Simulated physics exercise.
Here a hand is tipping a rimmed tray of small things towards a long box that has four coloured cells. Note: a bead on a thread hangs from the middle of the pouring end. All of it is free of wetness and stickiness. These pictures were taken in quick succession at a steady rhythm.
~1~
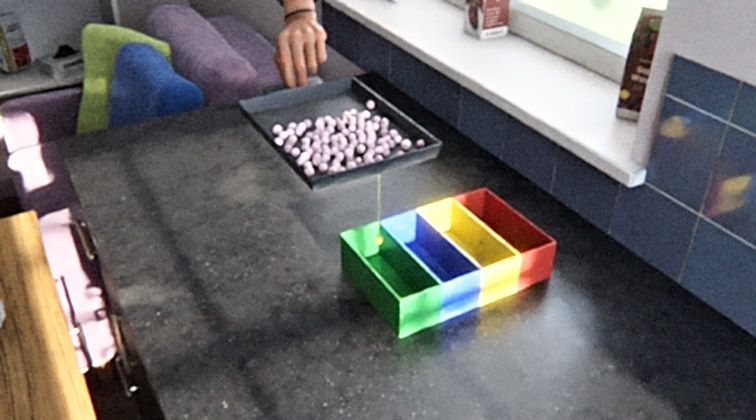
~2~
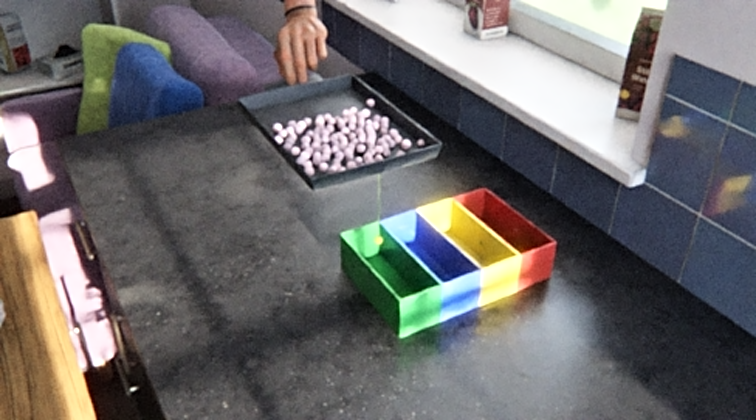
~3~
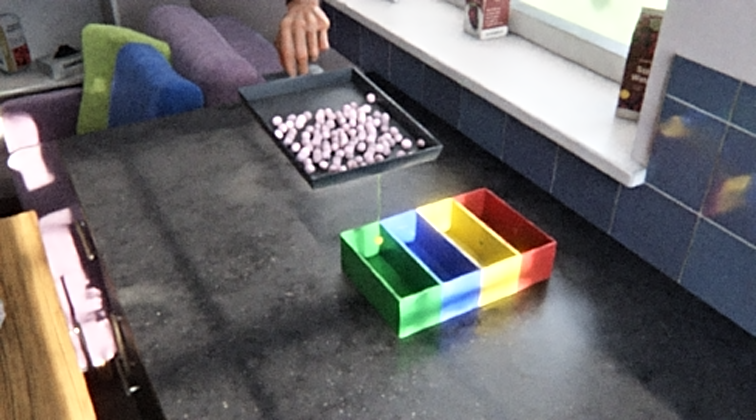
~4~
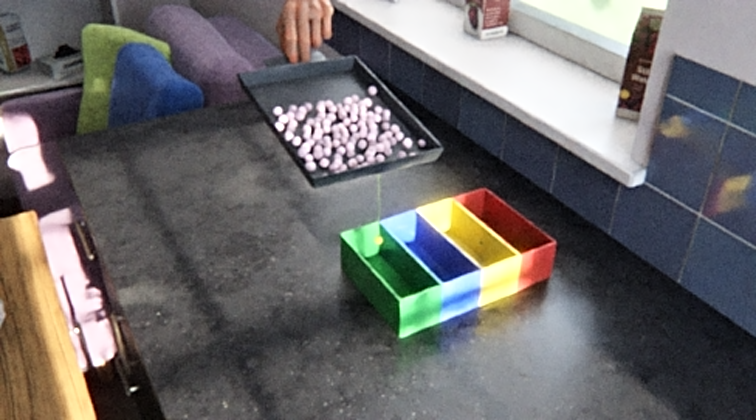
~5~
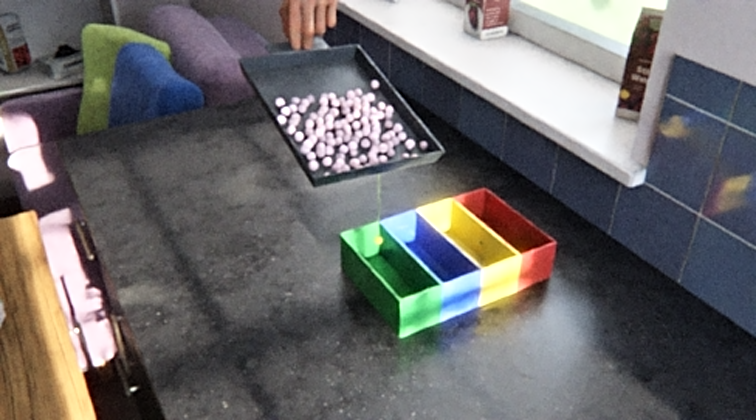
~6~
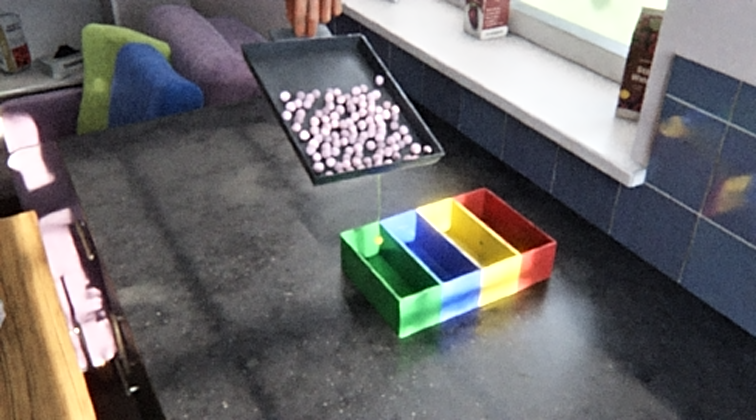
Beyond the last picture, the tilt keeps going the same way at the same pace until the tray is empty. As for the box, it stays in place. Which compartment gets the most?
The blue compartment.
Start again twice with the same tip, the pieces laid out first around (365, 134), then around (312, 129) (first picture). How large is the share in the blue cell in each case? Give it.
Near 50 per cent and near 60 per cent.
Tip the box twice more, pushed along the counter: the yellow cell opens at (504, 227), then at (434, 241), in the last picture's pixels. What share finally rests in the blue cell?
In order: 30 percent and 30 percent.
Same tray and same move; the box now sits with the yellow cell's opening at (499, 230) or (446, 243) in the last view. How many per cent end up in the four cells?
Try 1: Some 80 %; try 2: Some 100 %.
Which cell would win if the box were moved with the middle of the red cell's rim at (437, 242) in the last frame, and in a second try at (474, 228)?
The first time it is the cell in red; the second time it is that yellow cell.
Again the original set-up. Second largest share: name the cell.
That is the cell in green.
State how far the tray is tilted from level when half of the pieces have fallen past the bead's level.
Close to 95 degrees, I reckon.
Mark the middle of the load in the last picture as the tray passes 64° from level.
Somewhere near pixel (392, 146).
Shortly afterwards, tray tipped steeply; all but a few on the tray; only a few falling or outside the box.
Next, tray tipped past a quarter turn; a little on the tray; near a third in the blue cell; near a quarter in the green cell; a little in the yellow cell; only a few in the red cell; near a quarter falling or outside the box.
Some moments later, tray tipped past a quarter turn; near half in the blue cell; near a quarter in the green cell; near a quarter in the yellow cell; only a few in the red cell; only a few falling or outside the box.
In the end, tray tipped past a quarter turn; near half in the blue cell; near a quarter in the green cell; near a quarter in the yellow cell; only a few in the red cell; only a few outside the box.
